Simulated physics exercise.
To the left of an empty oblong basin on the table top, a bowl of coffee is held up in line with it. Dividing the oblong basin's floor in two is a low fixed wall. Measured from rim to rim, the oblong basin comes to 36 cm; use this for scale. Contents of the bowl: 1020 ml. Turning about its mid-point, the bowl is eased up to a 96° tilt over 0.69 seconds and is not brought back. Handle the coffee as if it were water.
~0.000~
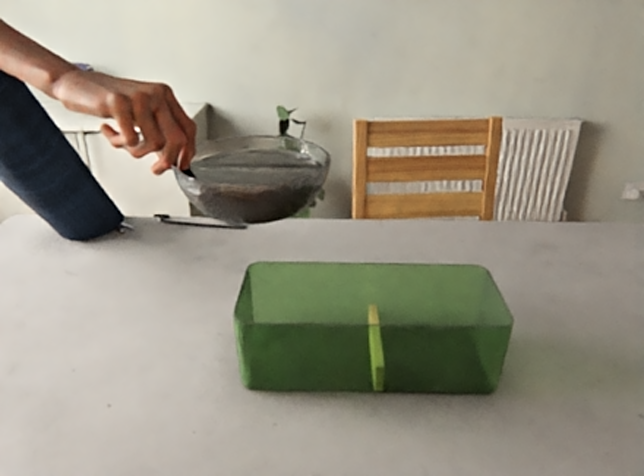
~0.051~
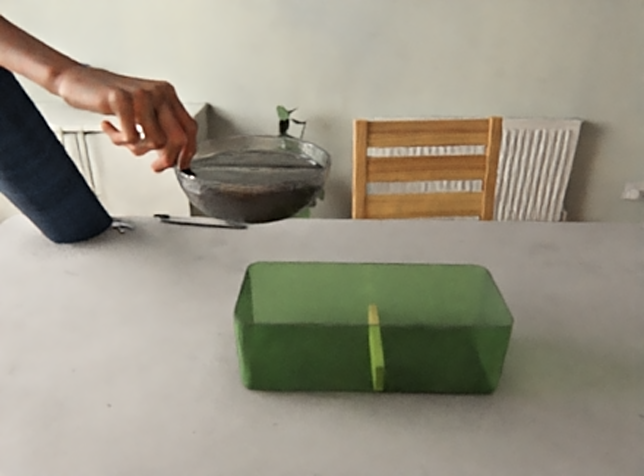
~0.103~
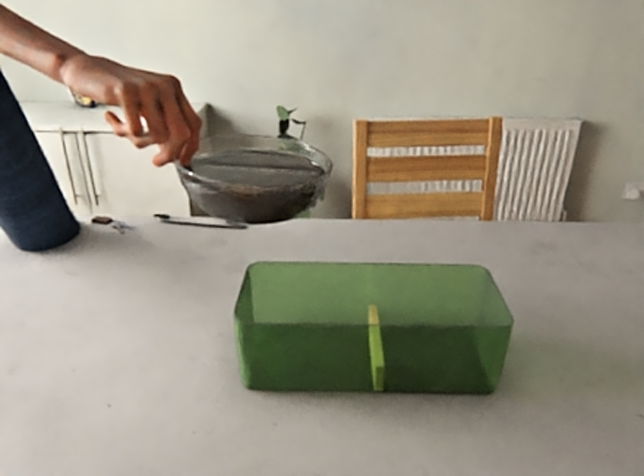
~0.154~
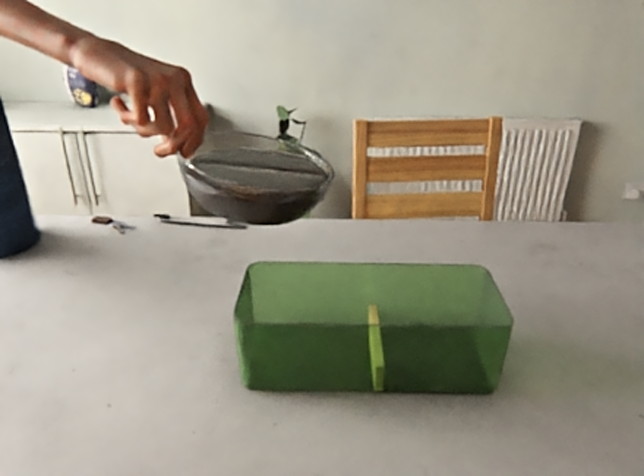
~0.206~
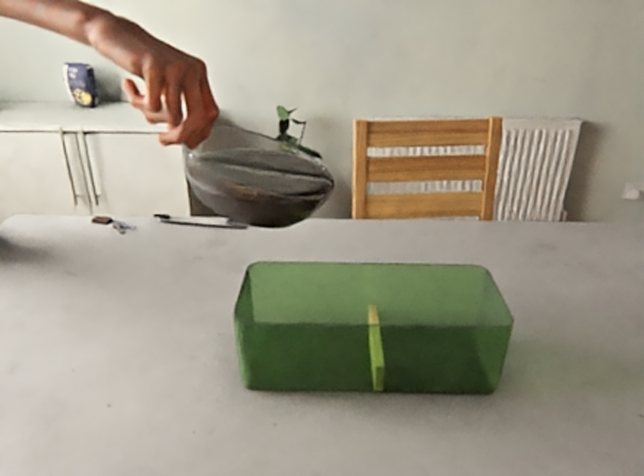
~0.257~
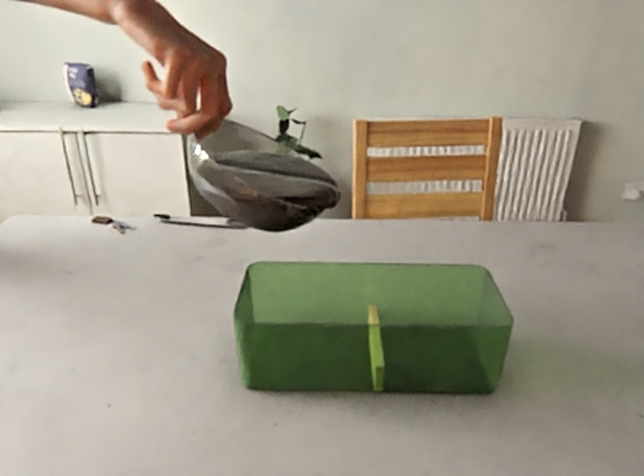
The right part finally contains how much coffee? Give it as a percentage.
About 38 in every hundred parts.
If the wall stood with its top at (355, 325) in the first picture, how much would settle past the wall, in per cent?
That would be about 55 in a hundred, I'd say.
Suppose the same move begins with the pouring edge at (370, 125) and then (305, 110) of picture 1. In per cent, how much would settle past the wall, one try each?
Respectively about 65 and 25 percent.
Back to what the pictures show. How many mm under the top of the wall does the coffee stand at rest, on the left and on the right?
On the left it's about 20 mm; on the right, about 24 mm.
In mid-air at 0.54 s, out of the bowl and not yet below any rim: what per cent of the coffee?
About 46 per cent.
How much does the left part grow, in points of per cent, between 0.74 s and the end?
It comes to about 3 per cent.
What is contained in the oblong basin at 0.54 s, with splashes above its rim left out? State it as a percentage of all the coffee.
Around 42%.
After 0.54 s the tilt is 85° and 12 per cent is still to pour, 17 is left of the wall and 26 right of it.
After 0.74 s the tilt is 96° and 0 per cent is still to pour, 54 is left of the wall and 31 right of it.
After 0.96 s the tilt is 96° and 0 per cent is still to pour, 56 is left of the wall and 38 right of it.
After 1.19 s the tilt is 96° and 0 per cent is still to pour, 56 is left of the wall and 38 right of it.
In the end 56 per cent lies left of the wall, 38 right of it and 6 outside.
